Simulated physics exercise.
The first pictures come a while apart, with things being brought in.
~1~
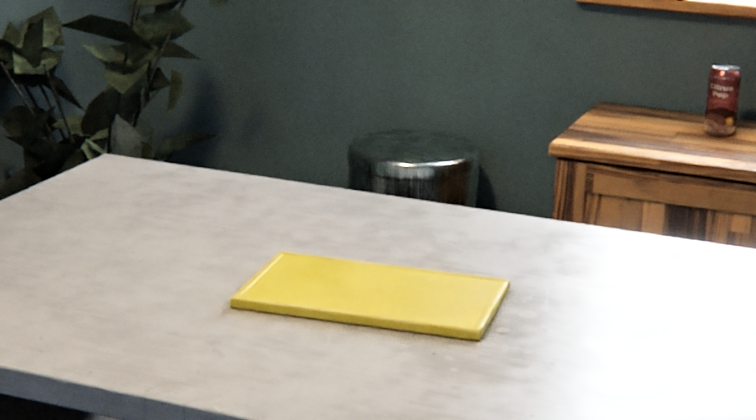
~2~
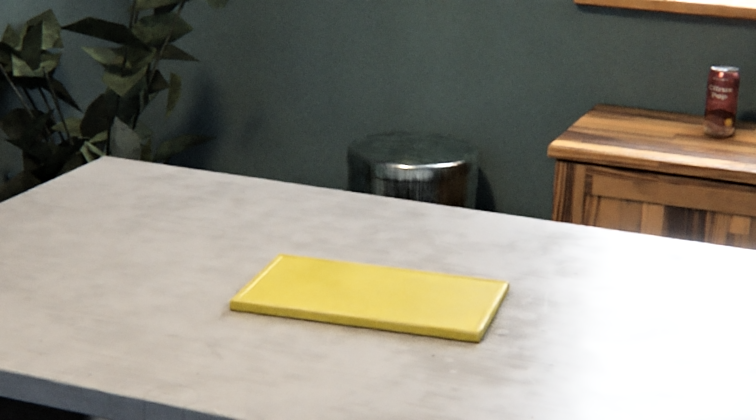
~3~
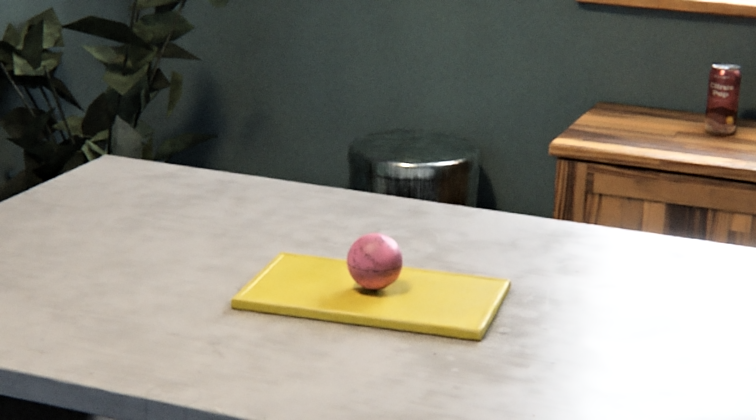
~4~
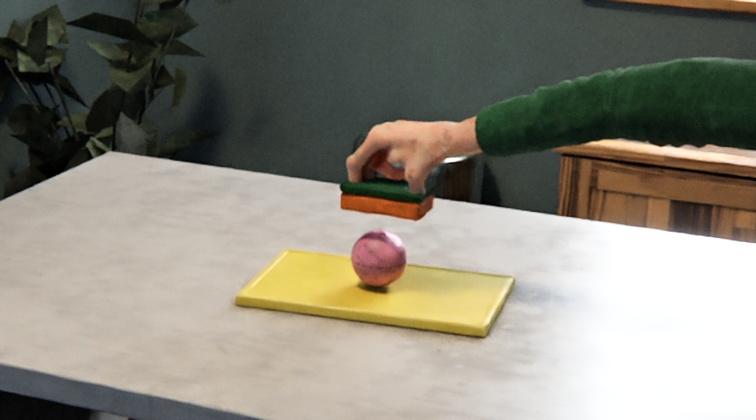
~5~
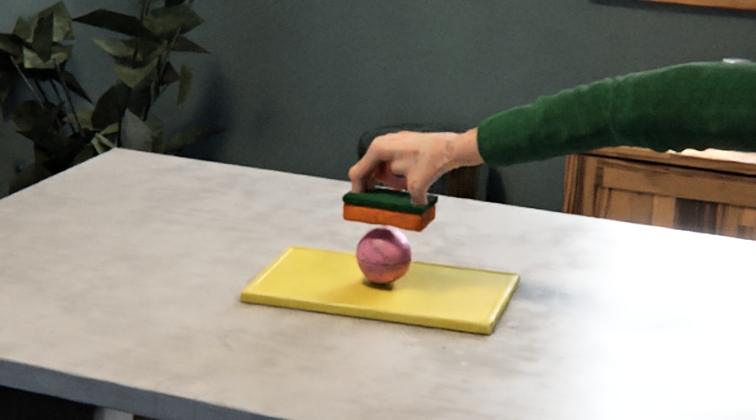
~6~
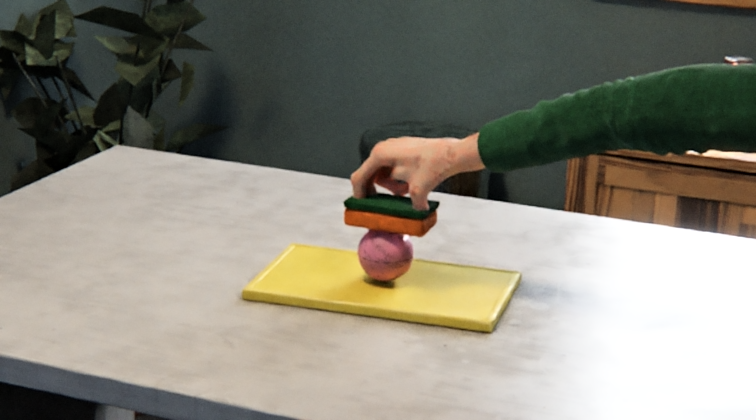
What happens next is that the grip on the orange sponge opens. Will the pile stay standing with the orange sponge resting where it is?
No.
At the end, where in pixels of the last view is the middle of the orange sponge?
I'd point to roughly (524, 292).
Then, 0.50 s after the last picture, orange sponge tipped 48° from how it was near (421, 238).
Then, 0.80 s after the last picture, orange sponge now fallen.
Then, 1.20 s after the last picture, things are still on the move.
Then, 1.40 s after the last picture, nothing new.
At rest, fallen, orange sponge; the other 2 in place. Seen from the same camera at the end, orange sponge near (524, 292). The pile gives way.
